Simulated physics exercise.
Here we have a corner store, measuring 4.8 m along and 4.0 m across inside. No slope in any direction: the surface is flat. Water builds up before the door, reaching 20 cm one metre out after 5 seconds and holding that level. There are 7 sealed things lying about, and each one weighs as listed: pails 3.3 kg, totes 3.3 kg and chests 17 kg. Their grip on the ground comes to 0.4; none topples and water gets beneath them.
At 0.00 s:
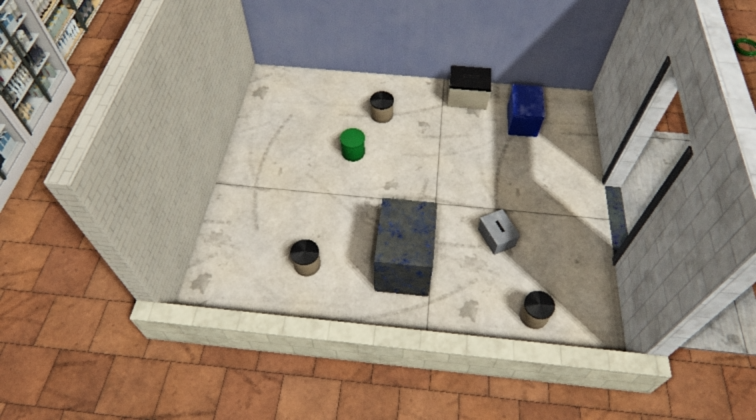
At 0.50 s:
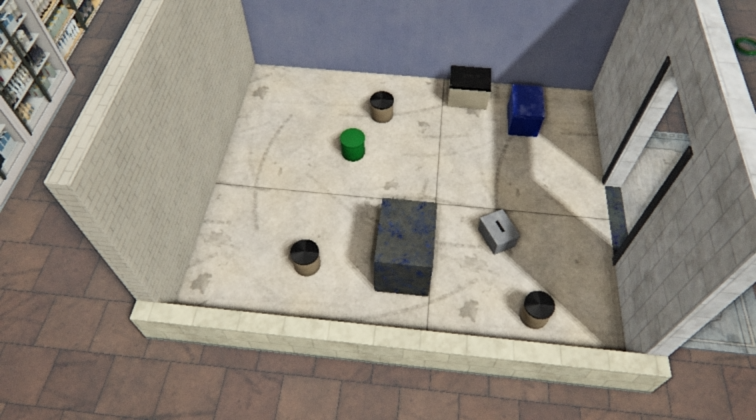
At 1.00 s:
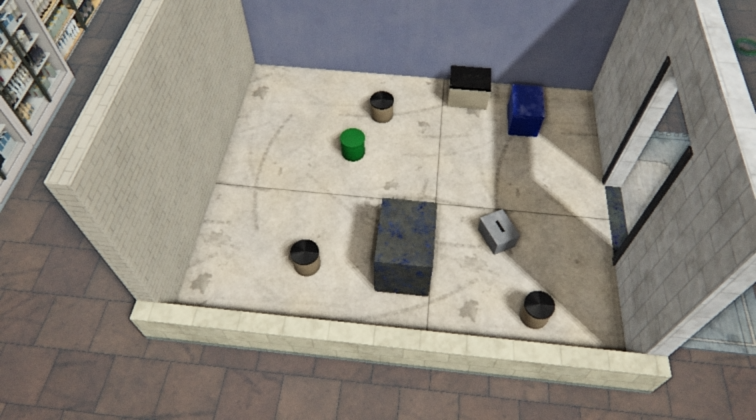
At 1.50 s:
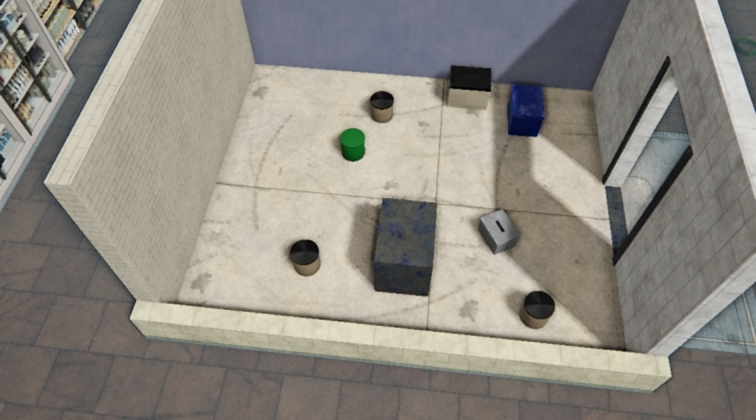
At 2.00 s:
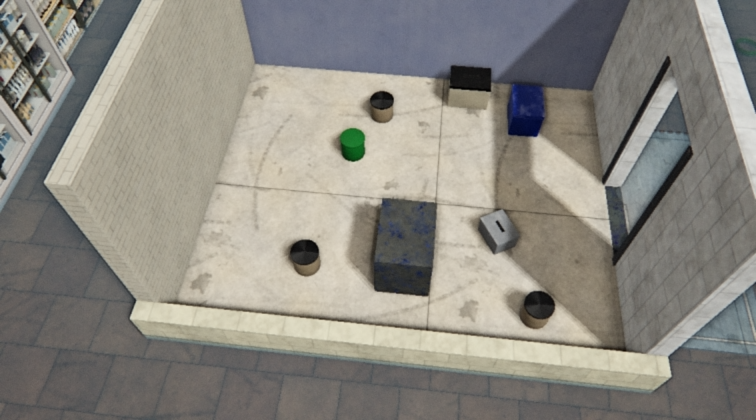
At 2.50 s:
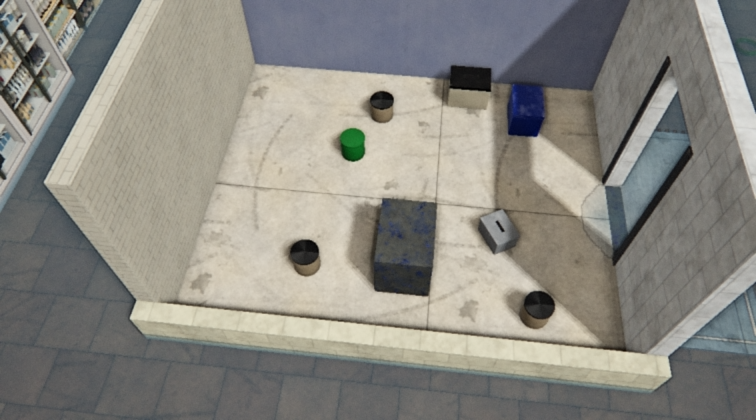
The clip opens on a flat-floored room with a green pail, a blue chest, a large dark box and several small round containers. Outside, the reddish-brown paving gradually turns dull and blue-gray, and finally a small patch of water shows just inside the right-hand doorway, while the objects stay still.
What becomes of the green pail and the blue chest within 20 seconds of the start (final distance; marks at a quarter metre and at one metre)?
The green pail covers a big distance, and the blue chest creeps a bit.
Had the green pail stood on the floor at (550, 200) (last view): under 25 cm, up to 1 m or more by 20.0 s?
Here it heads a good way off.
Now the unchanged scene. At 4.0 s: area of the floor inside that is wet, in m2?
About 3.0 m2.
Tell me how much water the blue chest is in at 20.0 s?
About 11 cm.
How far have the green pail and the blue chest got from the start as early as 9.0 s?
Close to 120 and 0 centimetres by then.
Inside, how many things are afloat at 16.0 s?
5.
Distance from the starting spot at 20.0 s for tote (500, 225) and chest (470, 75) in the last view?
350 cm, 120 cm.
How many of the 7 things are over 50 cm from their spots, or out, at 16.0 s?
4.
After 4.0 s the green pail is near (353, 137), 0.0 m from its start, aground; the blue chest is near (528, 100), 0.0 m from its start, aground; 0 afloat.
After 9.0 s the green pail is near (264, 109), 1.3 m from its start, afloat; the blue chest is near (528, 100), 0.0 m from its start, aground; 3 afloat.
After 16.0 s the green pail is near (248, 94), 1.5 m from its start, afloat; the blue chest is near (528, 100), 0.0 m from its start, aground; 5 afloat.
After 20.0 s the green pail is near (227, 146), 1.5 m from its start, afloat; the blue chest is near (581, 112), 0.7 m from its start, afloat; 7 afloat.
